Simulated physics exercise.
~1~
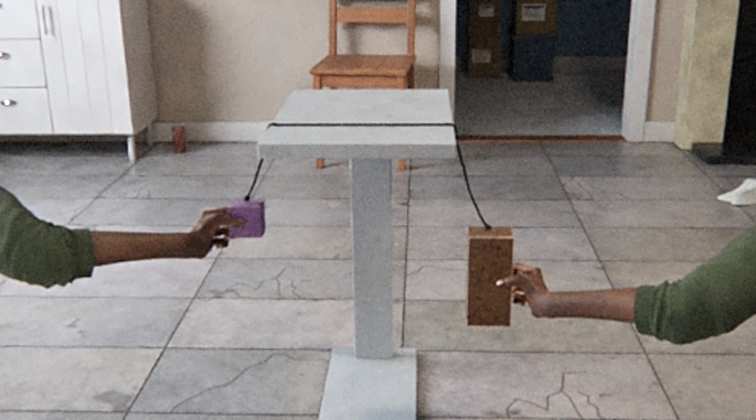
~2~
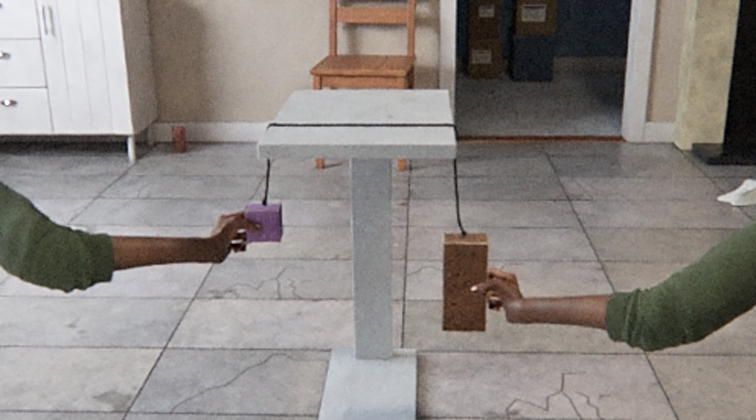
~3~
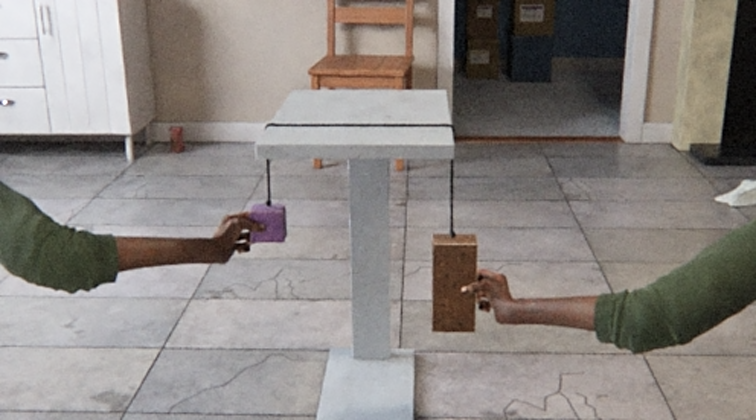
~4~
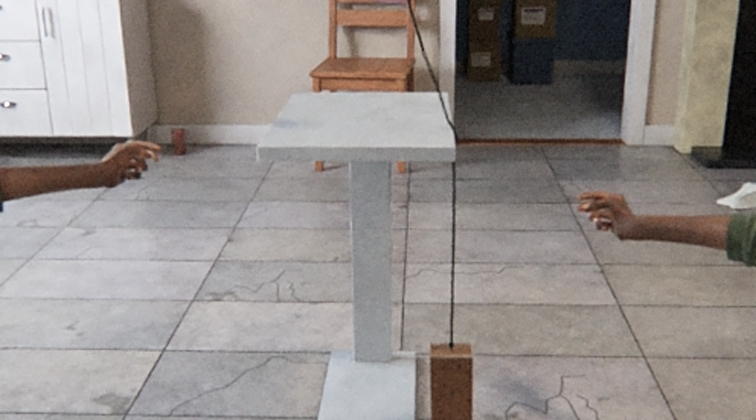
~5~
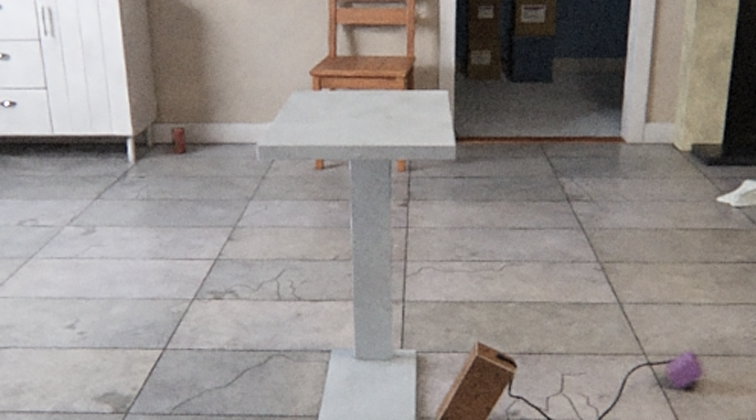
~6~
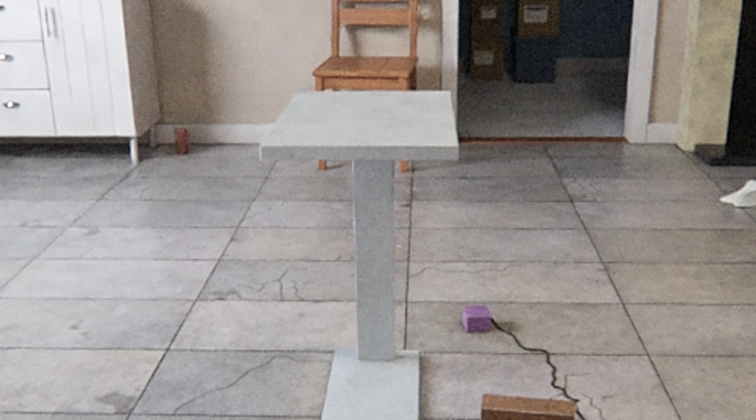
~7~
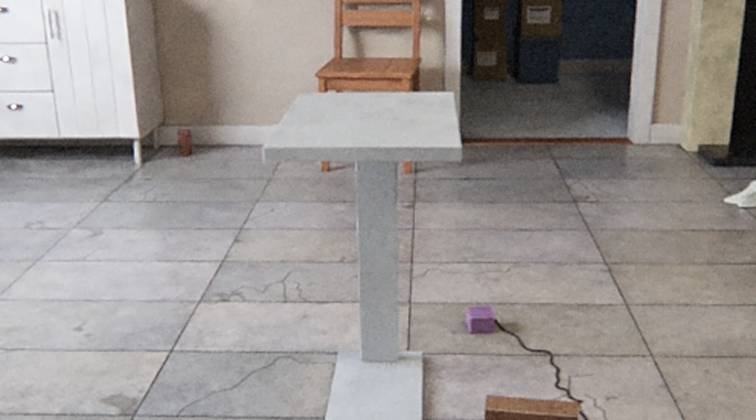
Tiled room, hands releasing a purple block and brown brick strung over a pale table, both ending on the floor at right.
